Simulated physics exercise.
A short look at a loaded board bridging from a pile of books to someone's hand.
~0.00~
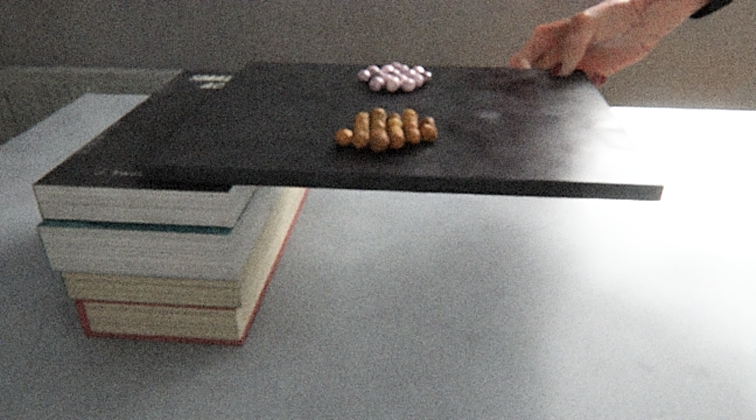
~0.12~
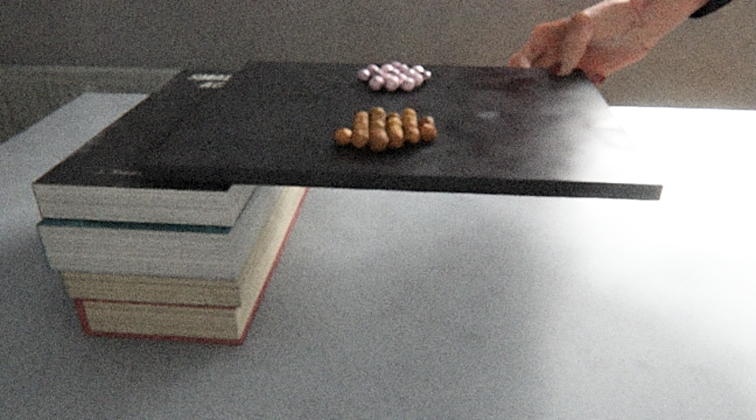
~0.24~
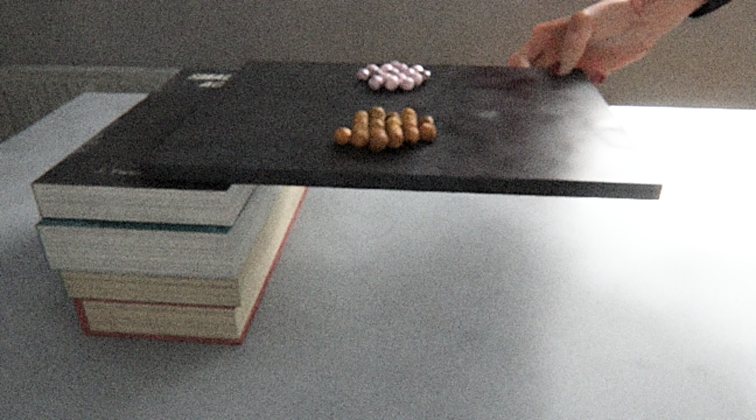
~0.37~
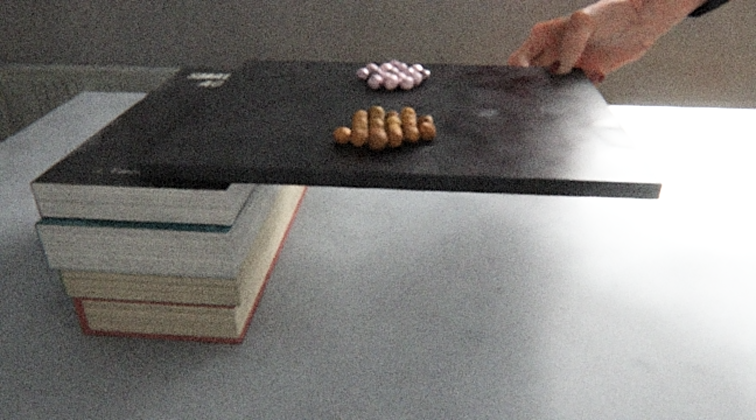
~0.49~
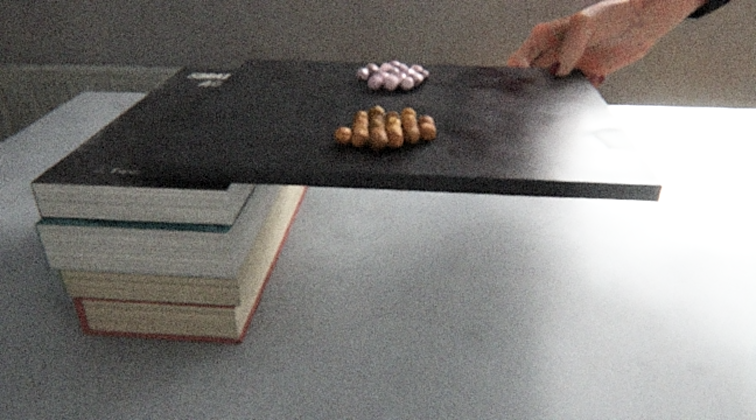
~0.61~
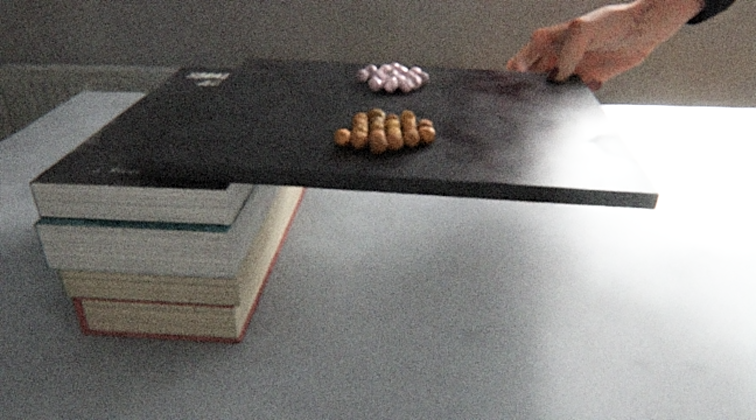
A hand holds a black board level from a book pile, then lowers it very slightly.
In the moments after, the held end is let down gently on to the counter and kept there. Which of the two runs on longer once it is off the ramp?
The longer run belongs to the back handful.
After 0.97 s, board sloping at 10°; front handful the whole lot still on the board; back handful the whole lot still on the board.
After 1.43 s, board sloping at 20°; front handful the whole lot still on the board; back handful mostly less than half a board's length out.
After 1.93 s, board resting at 29°; front handful mostly at the foot of the board; back handful mostly up to a board's length out.
In the end (3.8 s), board resting at 29°; front handful mostly less than half a board's length out; back handful mostly more than two board lengths out, near half gone off the counter; the back handful has gone farther.
